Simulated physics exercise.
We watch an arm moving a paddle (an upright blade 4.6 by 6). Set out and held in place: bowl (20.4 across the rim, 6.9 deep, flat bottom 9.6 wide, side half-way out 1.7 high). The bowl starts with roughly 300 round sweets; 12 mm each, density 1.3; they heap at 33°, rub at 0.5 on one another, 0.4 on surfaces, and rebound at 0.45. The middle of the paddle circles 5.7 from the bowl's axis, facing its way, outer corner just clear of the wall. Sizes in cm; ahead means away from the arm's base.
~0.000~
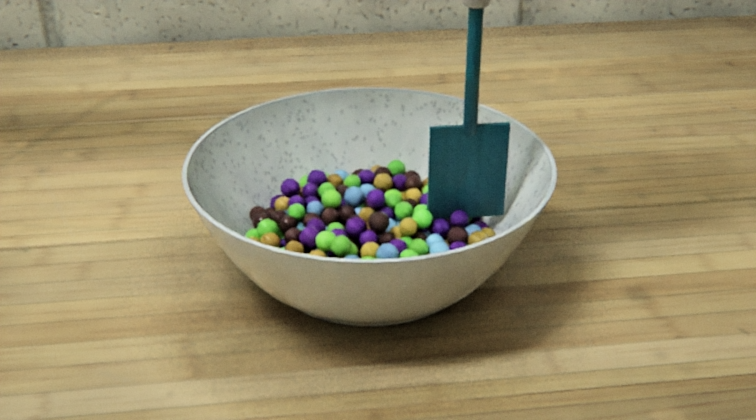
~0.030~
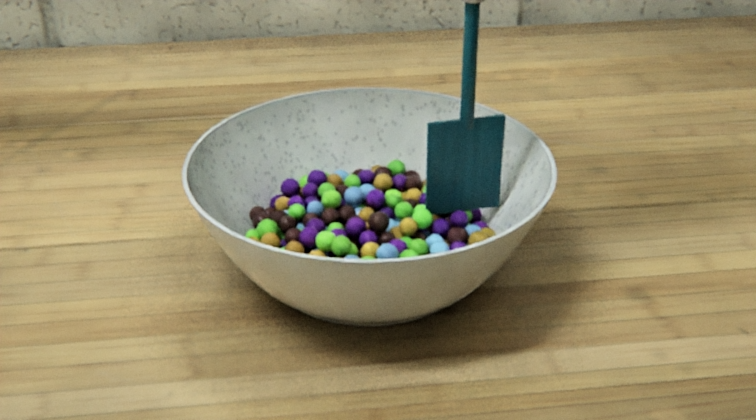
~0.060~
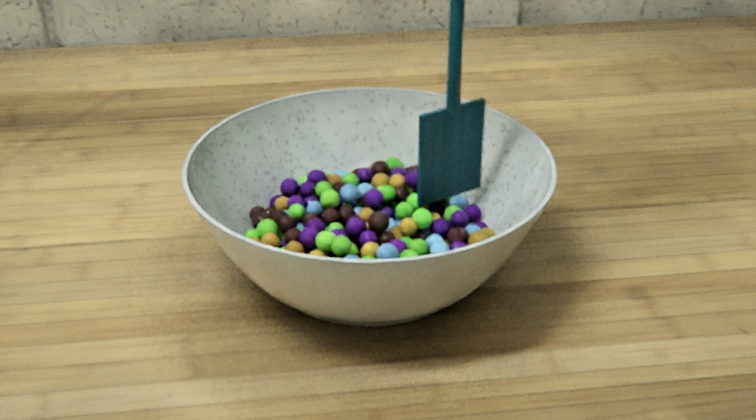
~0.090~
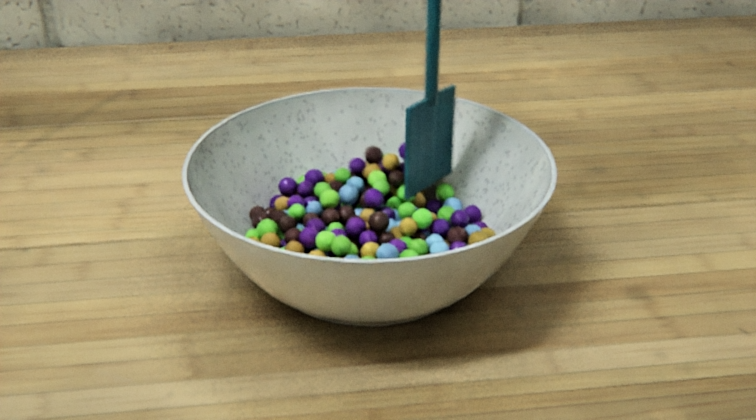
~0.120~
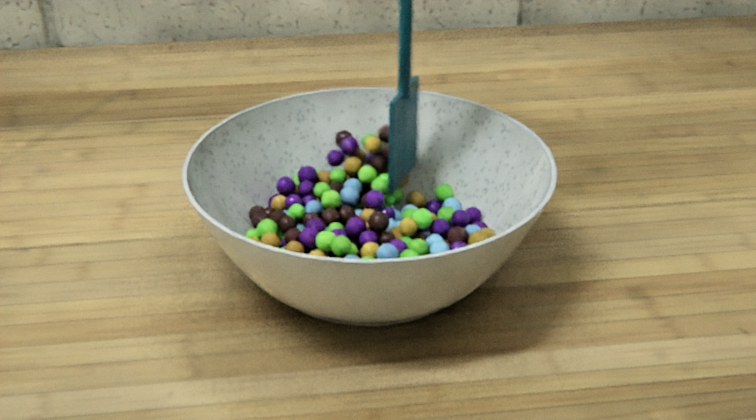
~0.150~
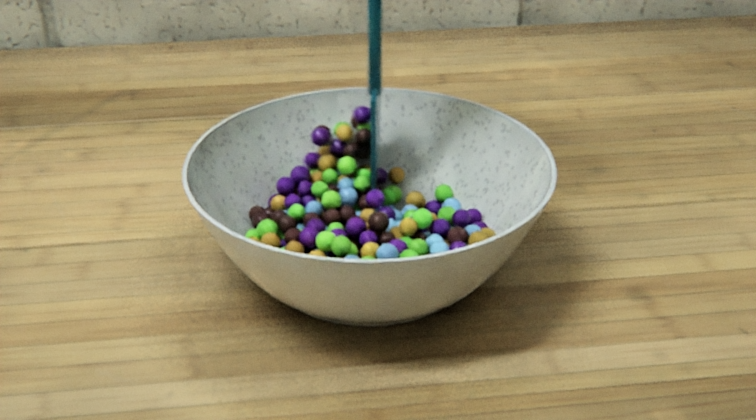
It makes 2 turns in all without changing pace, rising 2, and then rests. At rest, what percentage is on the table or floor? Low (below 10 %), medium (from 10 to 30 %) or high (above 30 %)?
Share on the table or floor: Low (below 10 %).
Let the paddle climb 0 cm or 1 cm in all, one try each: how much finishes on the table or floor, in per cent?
About 15 and 5 per cent.
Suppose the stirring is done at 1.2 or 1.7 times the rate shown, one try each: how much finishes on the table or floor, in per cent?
Some 5 and 15 per cent.
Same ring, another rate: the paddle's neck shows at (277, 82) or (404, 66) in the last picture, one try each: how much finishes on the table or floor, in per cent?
Some 20 and 0 per cent.
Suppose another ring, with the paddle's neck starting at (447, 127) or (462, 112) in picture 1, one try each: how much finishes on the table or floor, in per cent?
About 5 and 5 per cent.
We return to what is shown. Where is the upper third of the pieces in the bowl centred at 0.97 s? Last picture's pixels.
Around (380, 231).
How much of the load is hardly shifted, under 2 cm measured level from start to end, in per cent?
About 60 per cent.
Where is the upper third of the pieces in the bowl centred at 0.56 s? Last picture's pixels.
Around (423, 235).
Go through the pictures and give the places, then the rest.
In the first picture, paddle neck at (471, 100), 0° round; upper third of the load around (368, 226), from x 255 to 485, top at y 170; 297 in the bowl.
In the second picture, paddle neck at (468, 95), 7° round; upper third of the load around (368, 226), from x 255 to 485, top at y 170.
In the third picture, paddle neck at (454, 83), 24° round; upper third of the load around (370, 226), from x 255 to 485, top at y 165.
In the fourth picture, paddle neck at (432, 73), 43° round; upper third of the load around (372, 225), from x 255 to 485, top at y 150.
In the fifth picture, paddle neck at (405, 66), 61° round; upper third of the load around (358, 222), from x 255 to 485, top at y 130.
In the sixth picture, paddle neck at (375, 63), 80° round; upper third of the load around (347, 222), from x 255 to 485, top at y 115; 297 in the bowl.
After 0.56 s, 331° round, highest piece 8 above the table; 292 in the bowl, 5 on the table or floor.
After 0.97 s, 222° round, highest piece 5 above the table; 288 in the bowl, 9 on the table or floor.
After 1.38 s, 0° round, highest piece 4 above the table; 288 in the bowl, 9 on the table or floor.
After 2.08 s, 0° round, highest piece 4 above the table; 288 in the bowl, 9 on the table or floor.
At rest, 288 in the bowl, 9 on the table or floor. That is 3 % on the table or floor.
